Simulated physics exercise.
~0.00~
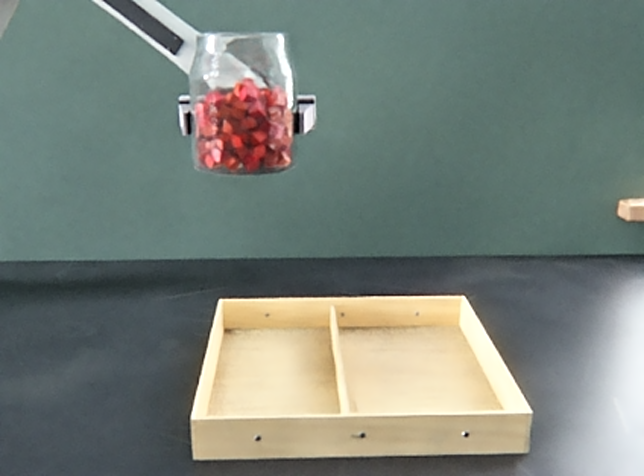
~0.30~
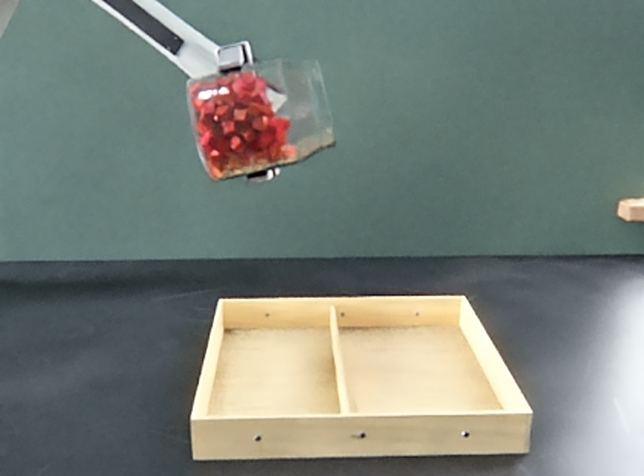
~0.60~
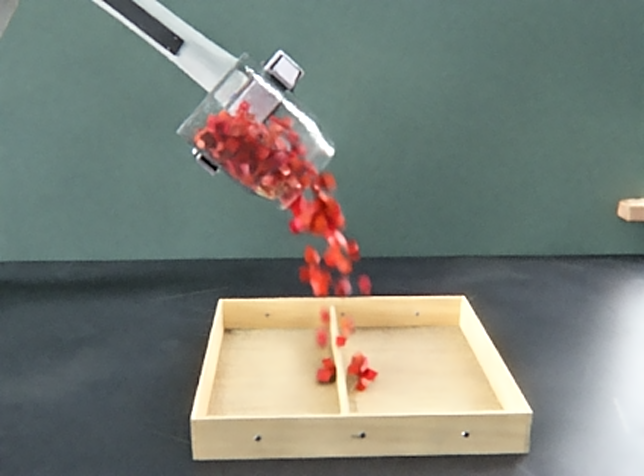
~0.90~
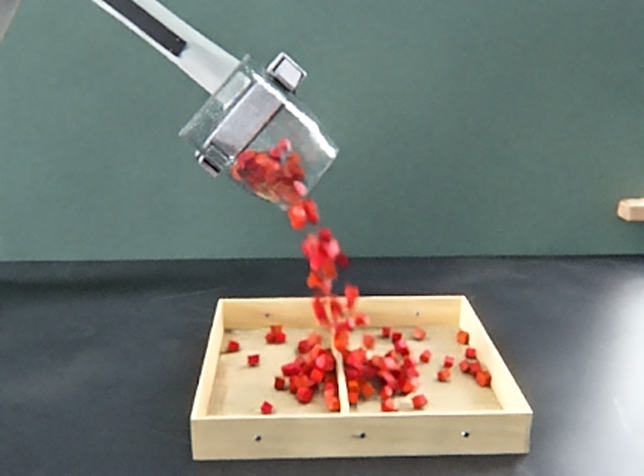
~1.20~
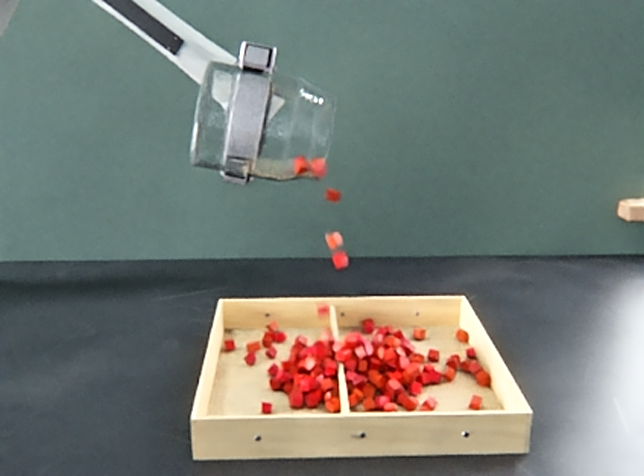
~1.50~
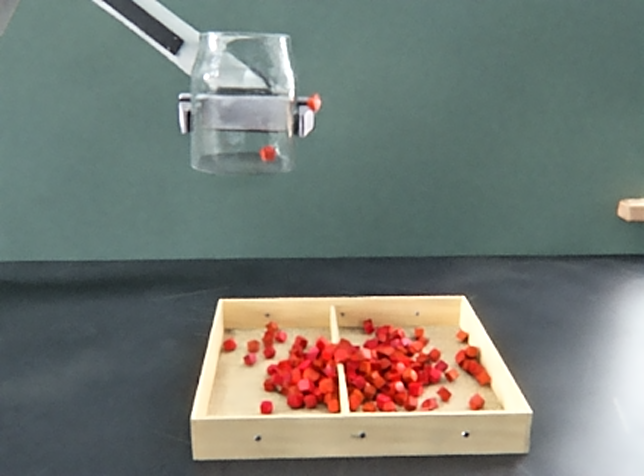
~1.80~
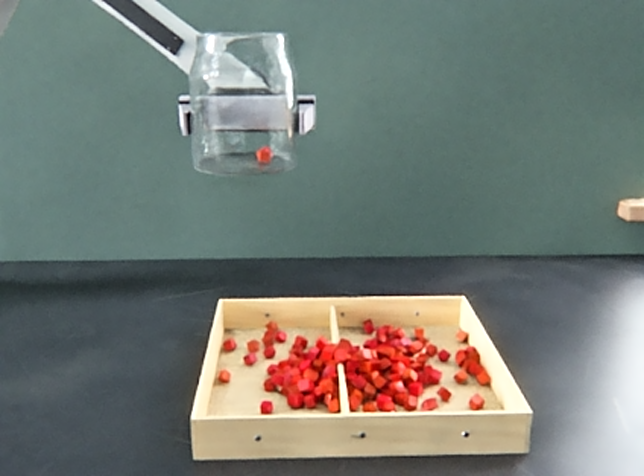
Red cubes pour from a tipped glass jar into a divided wooden tray, leaving one inside.
